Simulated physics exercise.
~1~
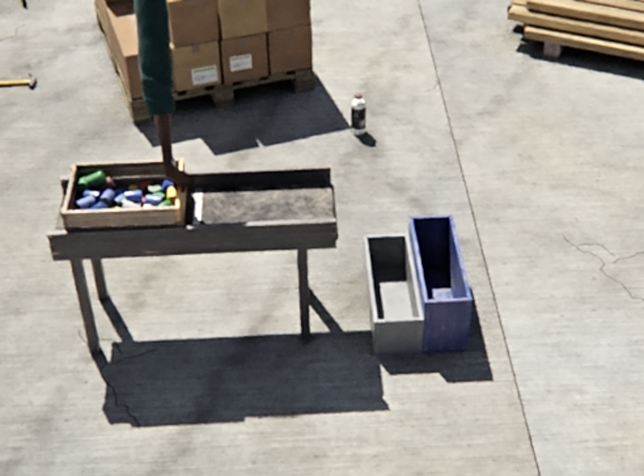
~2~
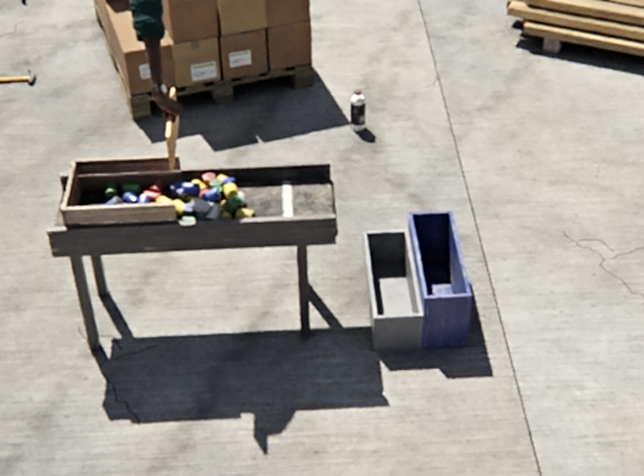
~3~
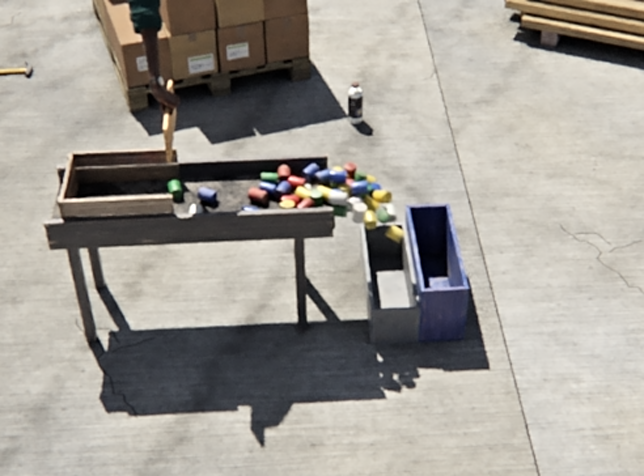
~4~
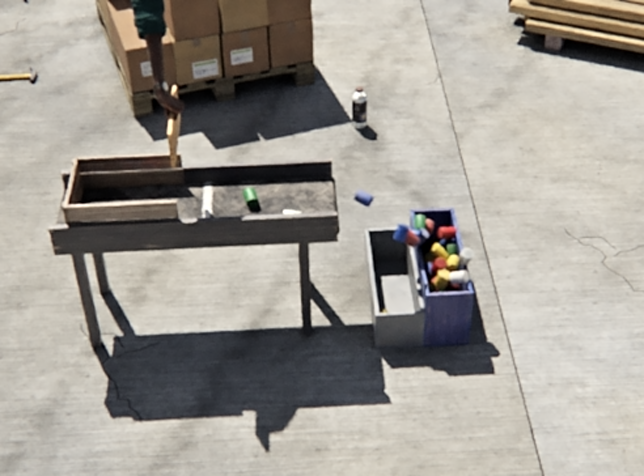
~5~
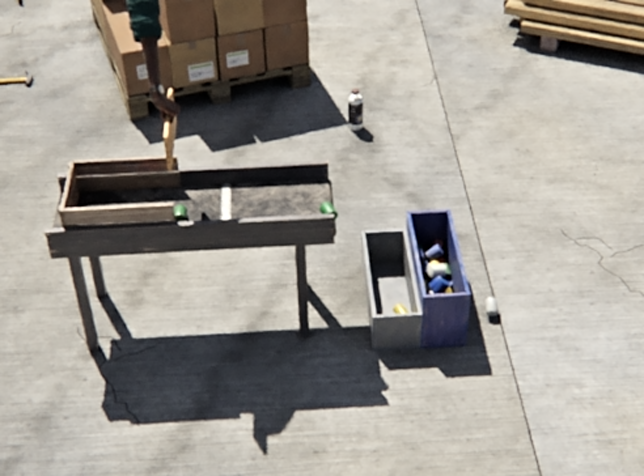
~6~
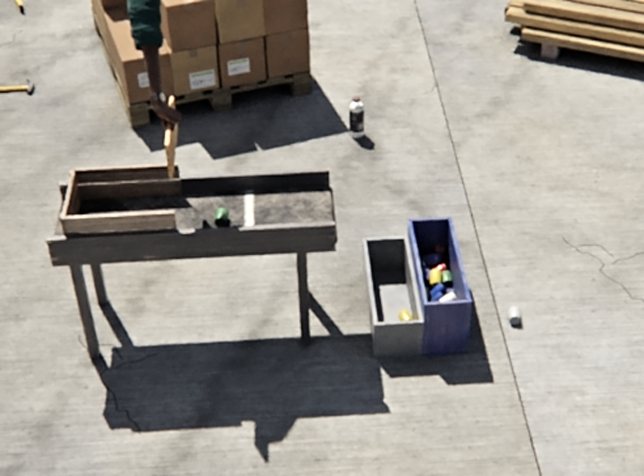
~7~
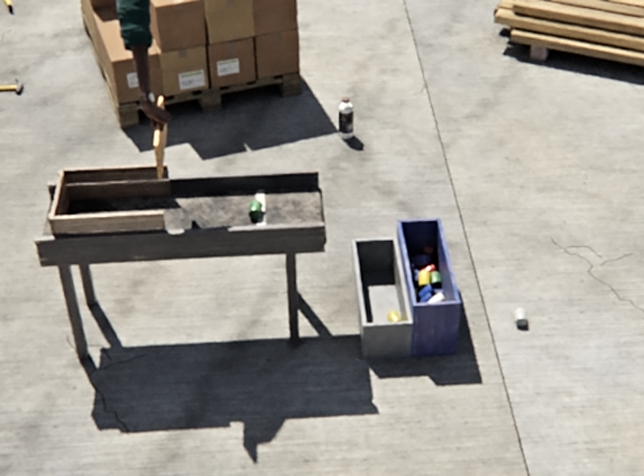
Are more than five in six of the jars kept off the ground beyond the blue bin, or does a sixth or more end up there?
More than five in six are kept off that ground. Only one pale jar lies beyond the blue bin, while nearly all the others are in the blue bin.
